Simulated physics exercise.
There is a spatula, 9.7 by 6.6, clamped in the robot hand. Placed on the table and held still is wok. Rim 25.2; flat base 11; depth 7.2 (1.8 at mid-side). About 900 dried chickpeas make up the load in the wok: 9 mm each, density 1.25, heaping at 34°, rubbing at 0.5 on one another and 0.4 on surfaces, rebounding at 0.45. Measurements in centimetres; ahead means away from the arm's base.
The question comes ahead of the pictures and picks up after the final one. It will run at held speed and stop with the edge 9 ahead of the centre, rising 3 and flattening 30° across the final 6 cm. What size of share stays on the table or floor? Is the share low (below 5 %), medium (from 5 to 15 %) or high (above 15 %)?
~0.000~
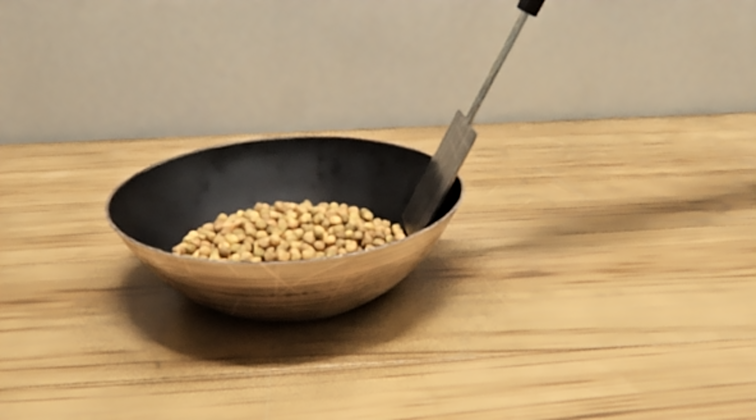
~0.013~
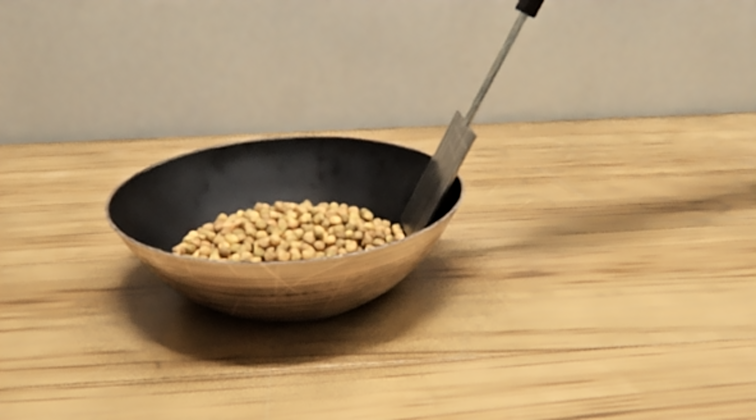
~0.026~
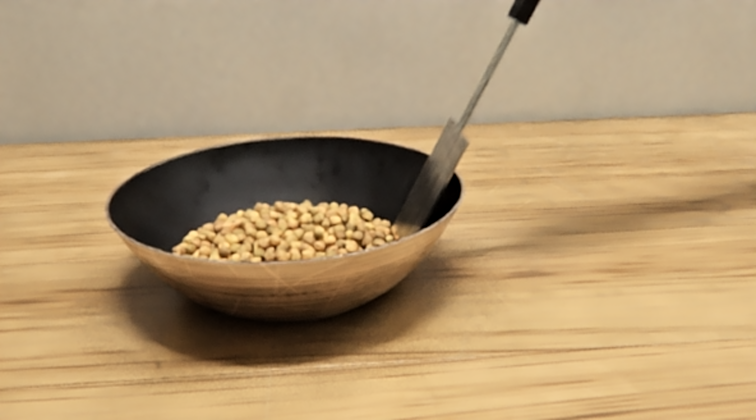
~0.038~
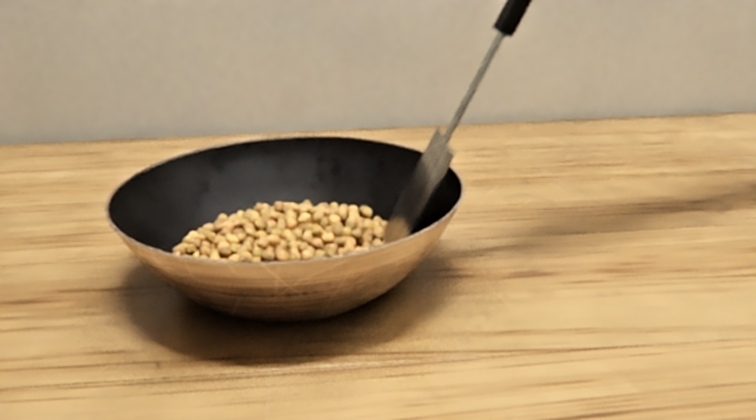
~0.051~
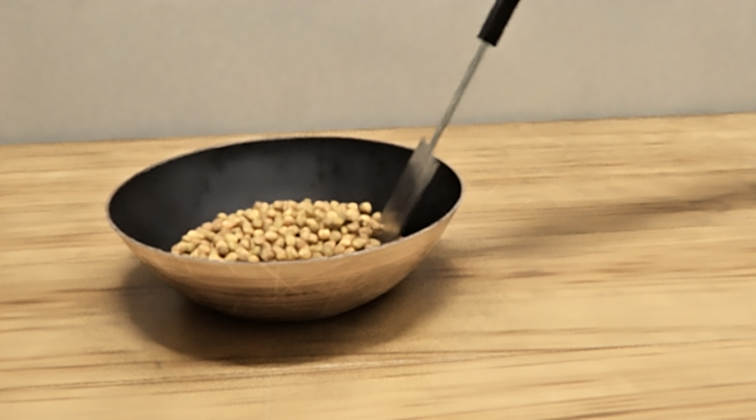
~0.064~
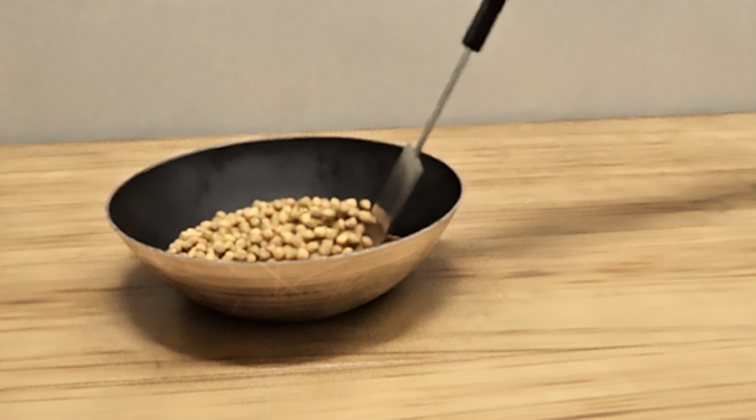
The share is high, above 15 %.
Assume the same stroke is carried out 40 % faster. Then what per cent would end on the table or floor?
It would be roughly 30 percent.
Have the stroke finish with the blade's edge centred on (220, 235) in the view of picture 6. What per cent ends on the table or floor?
About 0 per cent.
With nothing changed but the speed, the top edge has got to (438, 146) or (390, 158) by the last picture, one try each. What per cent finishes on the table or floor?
Around 10 per cent, then around 35 per cent.
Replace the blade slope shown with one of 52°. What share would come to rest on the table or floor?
My guess is close to 30 per cent.
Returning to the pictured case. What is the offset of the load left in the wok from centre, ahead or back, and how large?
It sits some 2.5 centimetres ahead of centre.
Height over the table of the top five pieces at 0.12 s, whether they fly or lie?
Around 6 cm above the table.
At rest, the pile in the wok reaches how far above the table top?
Near 5.5 centimetres high.
By 0.12 s, sloping 63°, highest piece 6 above the table; 900 in the wok.
By 0.17 s, sloping 54°, highest piece 7 above the table; 900 in the wok.
By 0.40 s, sloping 33°, highest piece 14 above the table; 670 in the wok, 32 on the table or floor, 198 on the blade or in flight.
By 1.45 s, sloping 33°, highest piece 5 above the table; 670 in the wok, 230 on the table or floor.
Final count, 670 in the wok, 230 on the table or floor. That is 26 % on the table or floor.
